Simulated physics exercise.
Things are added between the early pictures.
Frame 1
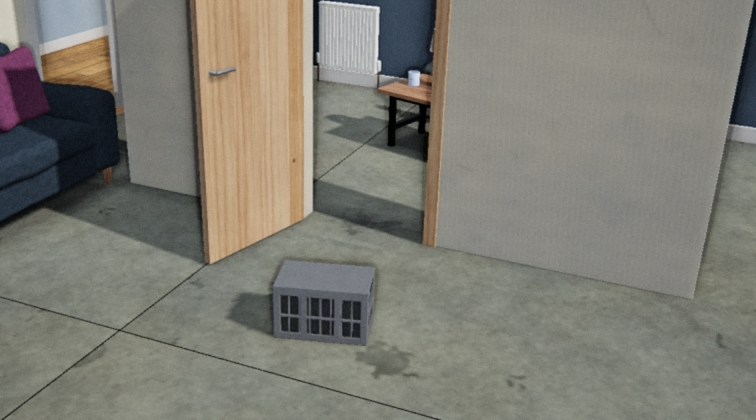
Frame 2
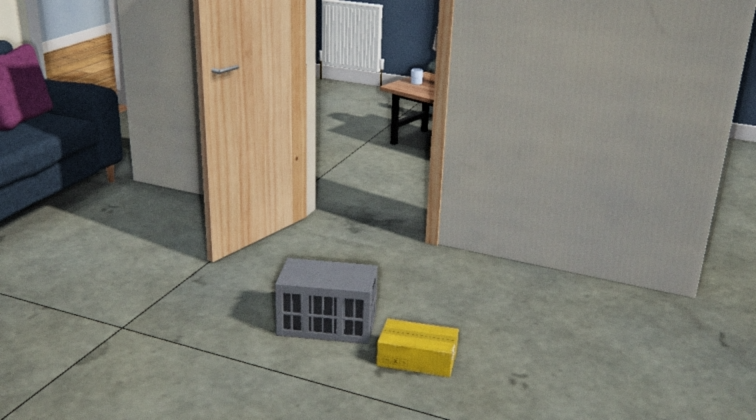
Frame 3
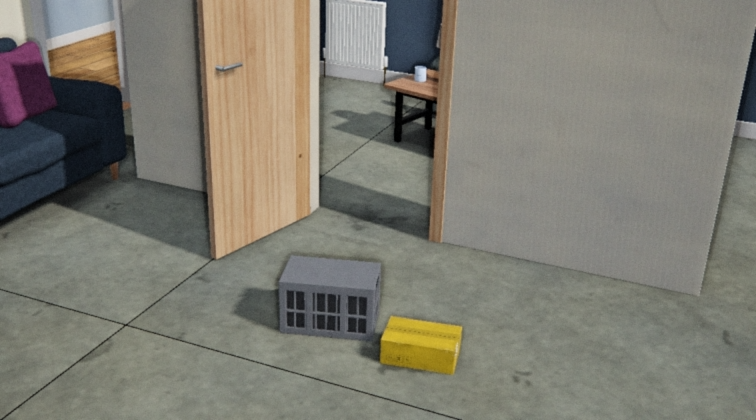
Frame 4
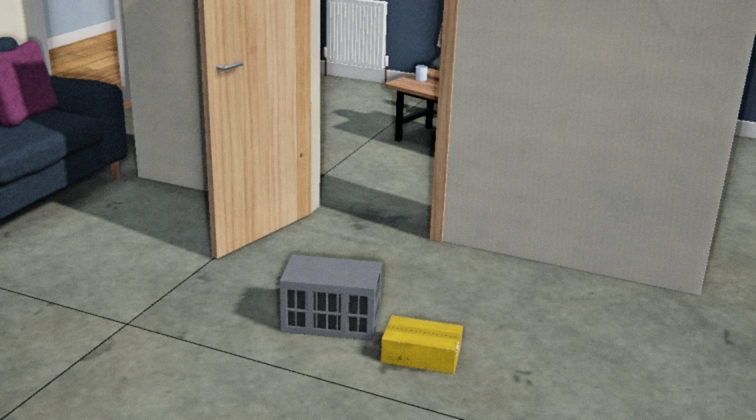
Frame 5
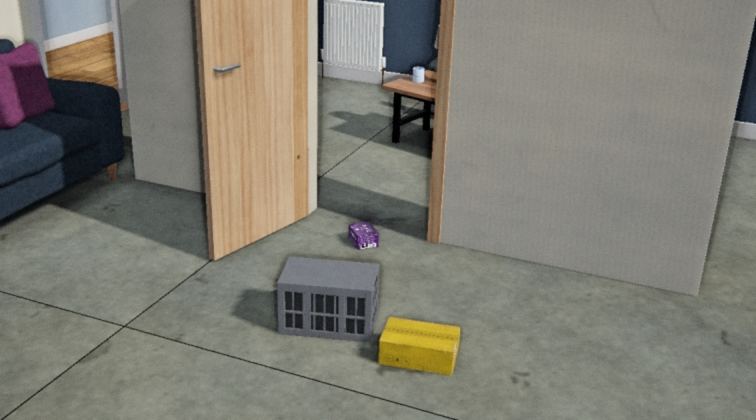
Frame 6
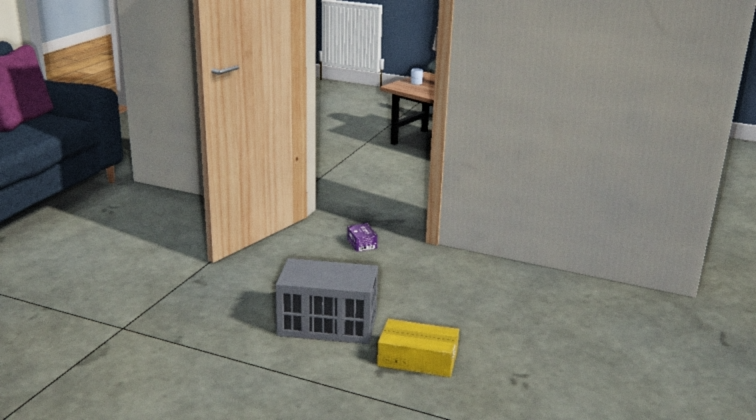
Yellow box appearing beside a grey crate on a concrete floor, then a small purple box appearing behind, near a still, open door.
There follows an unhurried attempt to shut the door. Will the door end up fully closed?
Yes.
Then, 0.80 s later than the last frame, door at 78°.
Then, 1.40 s later than the last frame, door at 39°.
Then, 1.70 s later than the last frame, door at 17°; purple box moved about its own width near (374, 231).
Then, 1.90 s later than the last frame, door at 2°; purple box moved about its own width near (385, 224).
When it is over, door at 0°; moved from the start, purple box; the other 2 as before. End places, in pixels of the last picture, purple box near (391, 219).
